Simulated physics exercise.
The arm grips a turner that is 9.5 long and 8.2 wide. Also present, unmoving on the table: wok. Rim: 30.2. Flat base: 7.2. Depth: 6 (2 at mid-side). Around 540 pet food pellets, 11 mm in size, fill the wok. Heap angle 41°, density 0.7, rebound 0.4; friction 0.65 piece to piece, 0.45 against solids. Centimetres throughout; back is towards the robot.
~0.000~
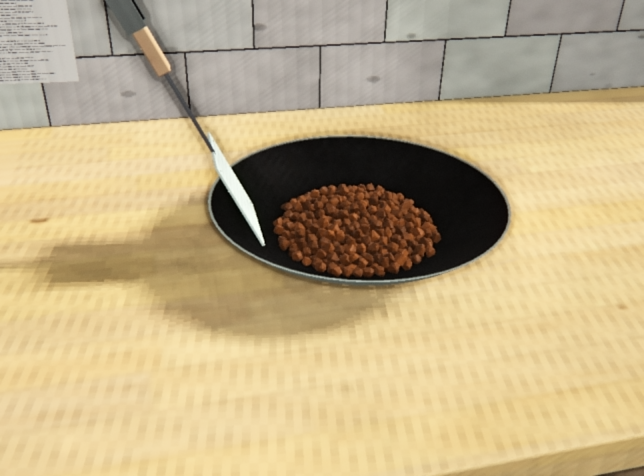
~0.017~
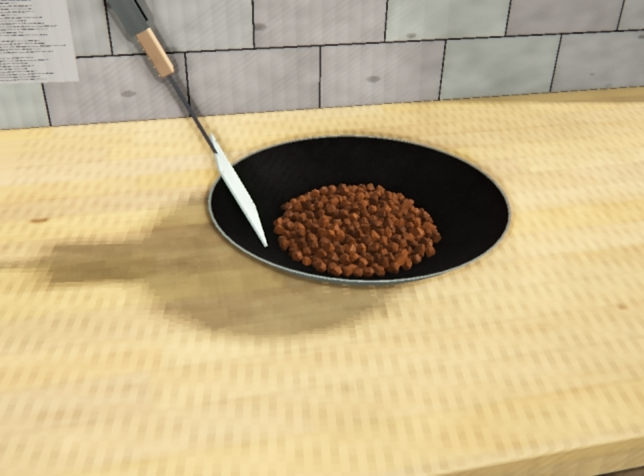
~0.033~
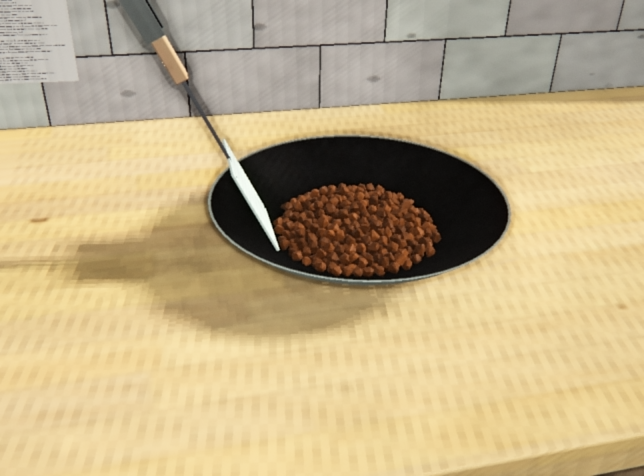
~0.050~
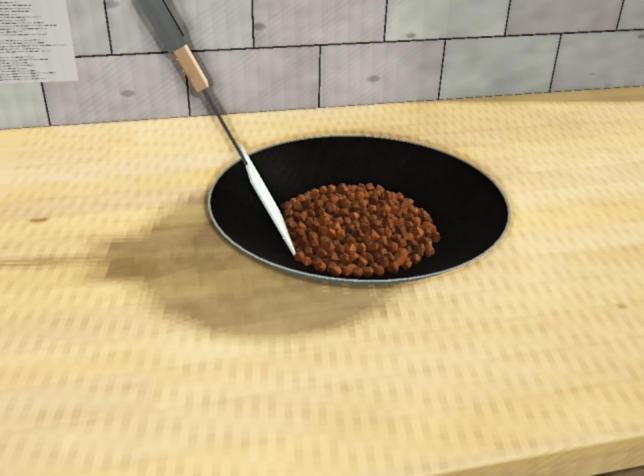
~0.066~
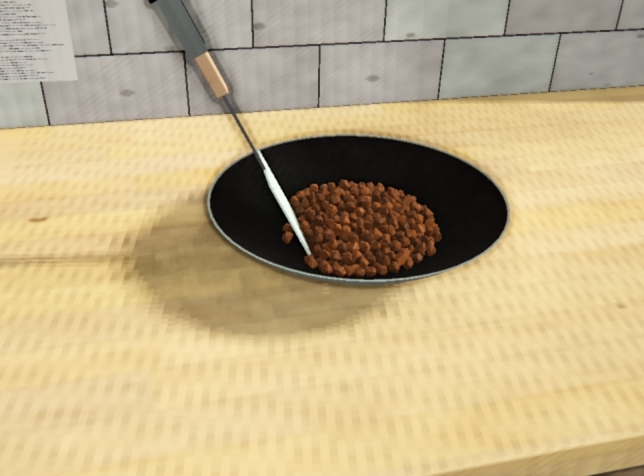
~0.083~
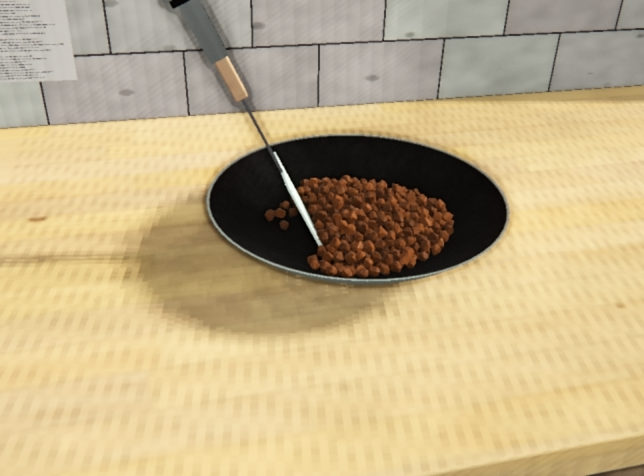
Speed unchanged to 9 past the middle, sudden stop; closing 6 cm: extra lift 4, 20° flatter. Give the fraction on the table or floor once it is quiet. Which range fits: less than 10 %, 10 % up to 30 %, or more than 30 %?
The range that fits is more than 30 %.
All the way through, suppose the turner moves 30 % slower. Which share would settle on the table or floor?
Then roughly 25 percent.
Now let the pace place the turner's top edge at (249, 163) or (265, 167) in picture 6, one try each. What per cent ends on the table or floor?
I'd estimate close to 15 and 30 in a hundred.
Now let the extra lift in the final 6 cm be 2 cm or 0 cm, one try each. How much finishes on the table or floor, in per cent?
Roughly 40 % and then 35 %.
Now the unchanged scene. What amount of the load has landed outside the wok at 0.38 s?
Roughly 25 percent.
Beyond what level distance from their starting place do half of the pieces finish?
Somewhere near 11 centimetres, I reckon.
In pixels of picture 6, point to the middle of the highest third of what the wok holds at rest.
It is centred near (441, 200).
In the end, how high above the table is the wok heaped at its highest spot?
Roughly 6.5 centimetres.
After 0.12 s, sloping 65°, highest piece 12 above the table; 538 in the wok, 1 on the blade or in flight.
After 0.16 s, sloping 59°, highest piece 16 above the table; 534 in the wok, 5 on the blade or in flight.
After 0.38 s, sloping 45°, highest piece 11 above the table; 329 in the wok, 122 on the table or floor, 88 on the blade or in flight.
After 1.43 s, sloping 45°, highest piece 7 above the table; 329 in the wok, 210 on the table or floor.
In the end, 329 in the wok, 210 on the table or floor. That is 39 % on the table or floor.
